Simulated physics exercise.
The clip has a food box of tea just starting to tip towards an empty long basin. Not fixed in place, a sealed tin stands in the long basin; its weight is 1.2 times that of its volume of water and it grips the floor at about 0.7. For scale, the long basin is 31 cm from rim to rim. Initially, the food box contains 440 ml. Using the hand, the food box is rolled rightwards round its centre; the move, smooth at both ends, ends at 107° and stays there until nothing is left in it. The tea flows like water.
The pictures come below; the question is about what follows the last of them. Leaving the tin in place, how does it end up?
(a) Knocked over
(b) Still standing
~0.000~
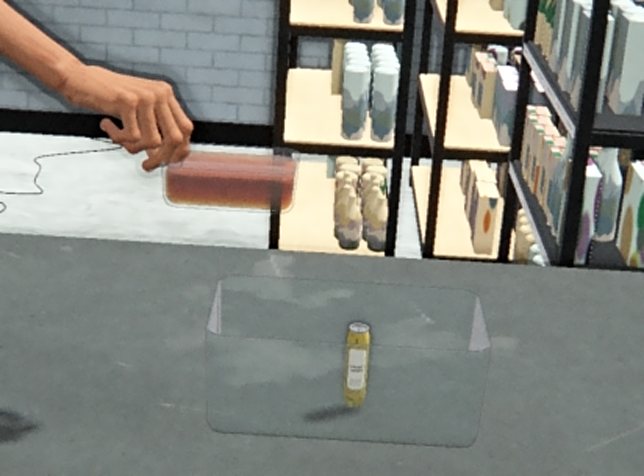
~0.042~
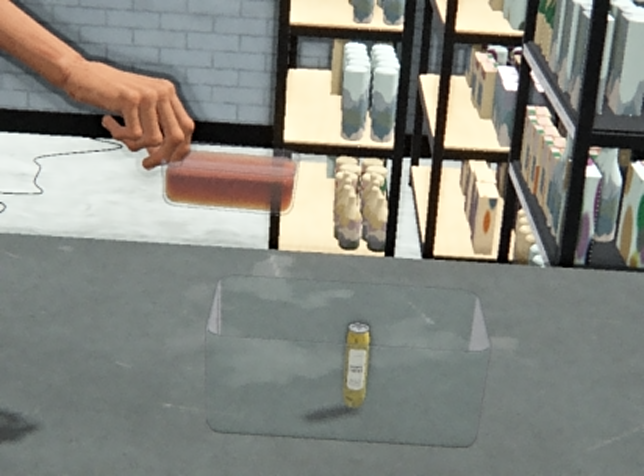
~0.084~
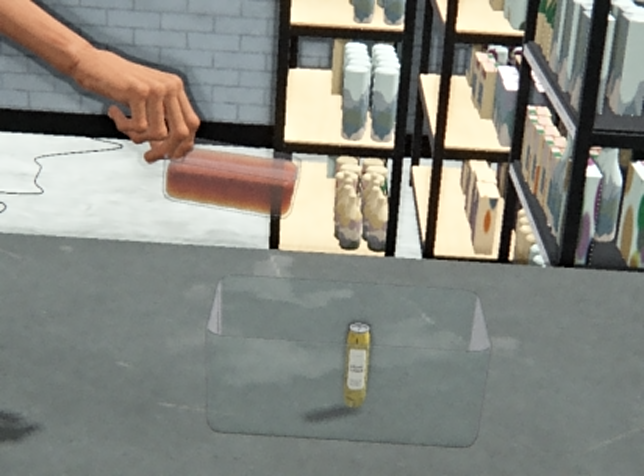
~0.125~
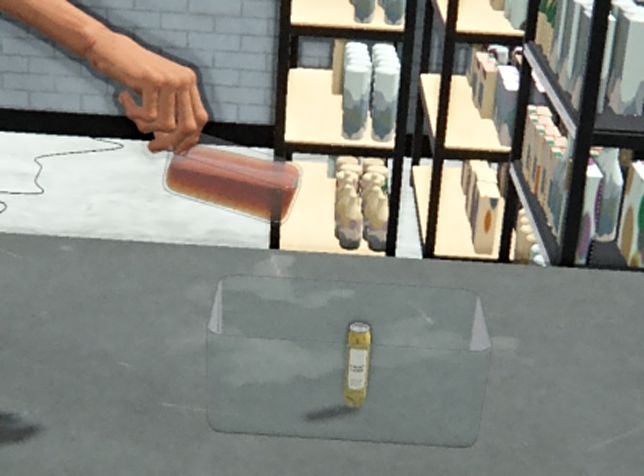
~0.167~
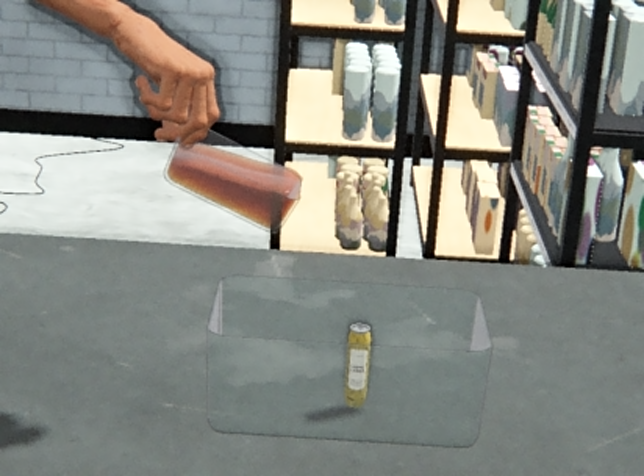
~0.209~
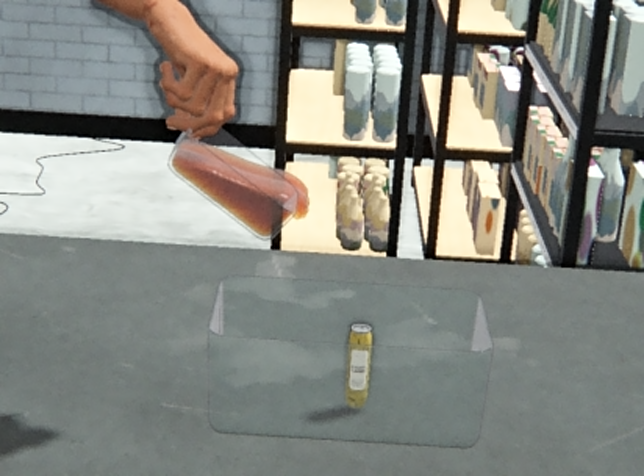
Knocked over (a).
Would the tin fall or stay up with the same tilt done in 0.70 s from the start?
Outcome - the tin comes down.
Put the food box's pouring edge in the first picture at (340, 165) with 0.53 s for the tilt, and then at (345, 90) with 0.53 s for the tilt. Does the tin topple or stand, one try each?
The tin stays vertical the first time and stays vertical the second time.
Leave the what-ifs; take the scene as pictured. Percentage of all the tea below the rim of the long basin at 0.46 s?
60 %, more or less.
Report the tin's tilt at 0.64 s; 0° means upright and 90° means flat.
Roughly 15°.
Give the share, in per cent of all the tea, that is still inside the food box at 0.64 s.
1 per cent or thereabouts.
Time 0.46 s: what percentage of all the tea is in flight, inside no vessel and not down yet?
Roughly 34 percent.
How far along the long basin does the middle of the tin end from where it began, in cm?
All told, the tin's centre has moved close to 8.0 cm.
By 0.46 s the tilt is 102° and 6 per cent is still to pour; the tin stands where it began.
By 0.64 s the tilt is 107° and 1 per cent is still to pour; the tin leans 16°.
By 0.82 s the tilt is 107° and 0 per cent is still to pour; the tin leans 52°.
By 1.03 s the tilt is 107° and 0 per cent is still to pour; the tin lies on its side.
At rest the tin lies on its side.
